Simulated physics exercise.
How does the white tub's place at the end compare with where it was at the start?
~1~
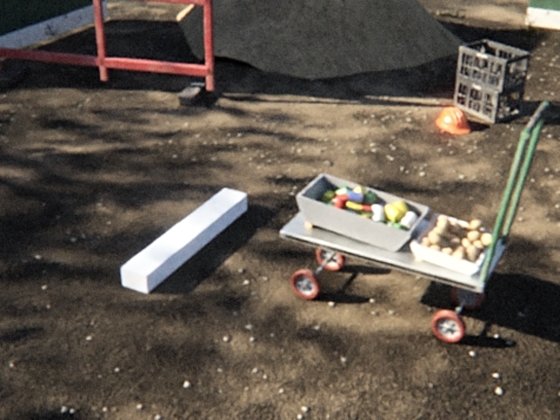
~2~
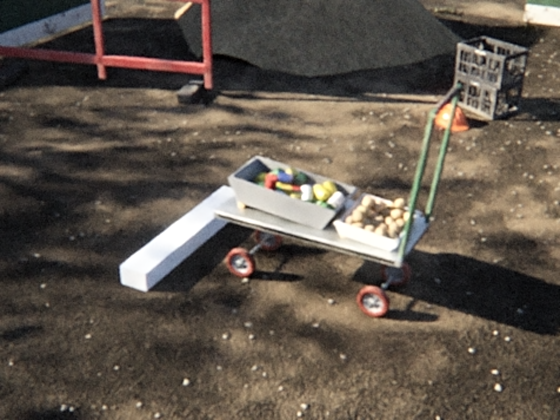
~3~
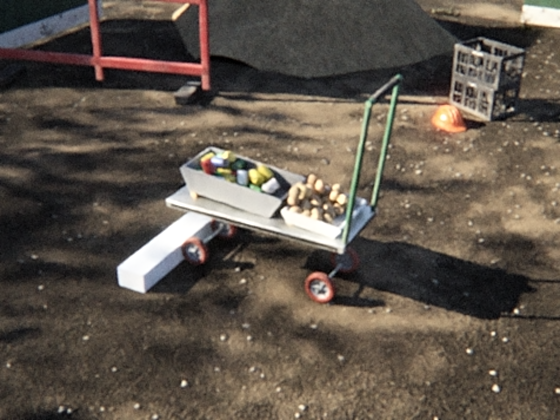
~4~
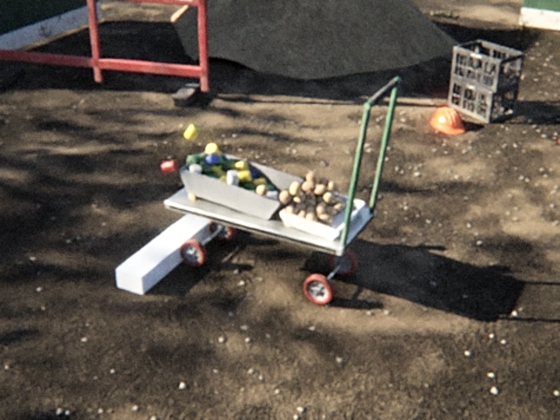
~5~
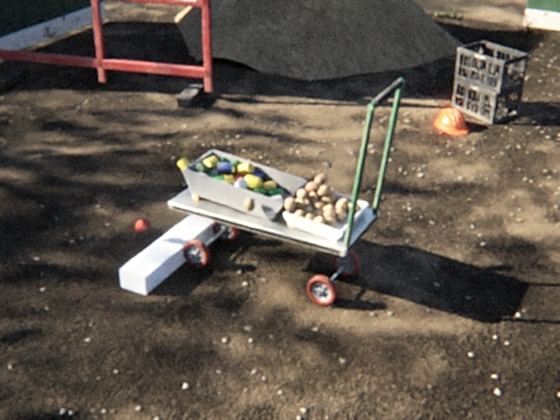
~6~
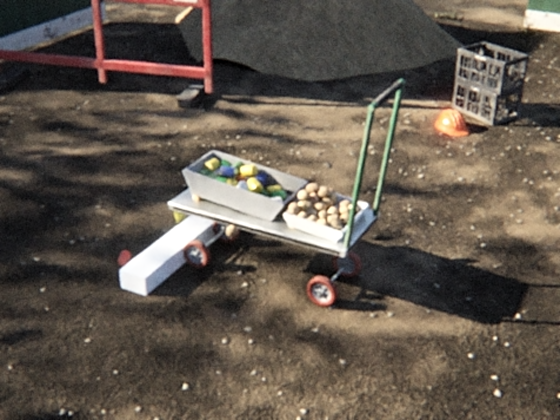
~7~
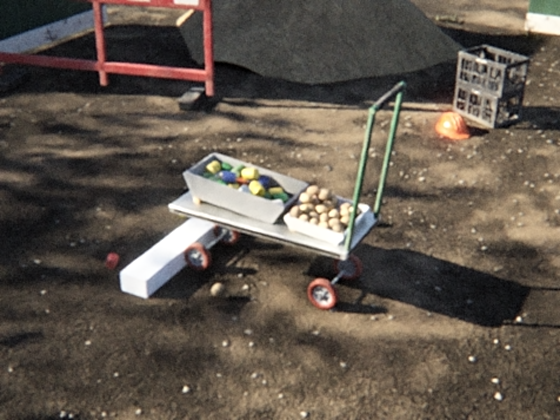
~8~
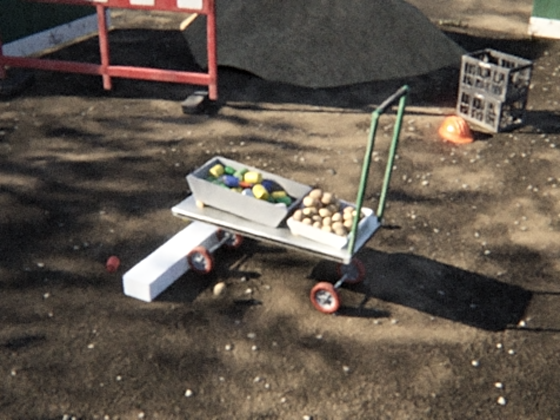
The white tub ends up farther to the left and slightly higher in the view than at the start. It is still on the trolley, to the right of the grey tub.
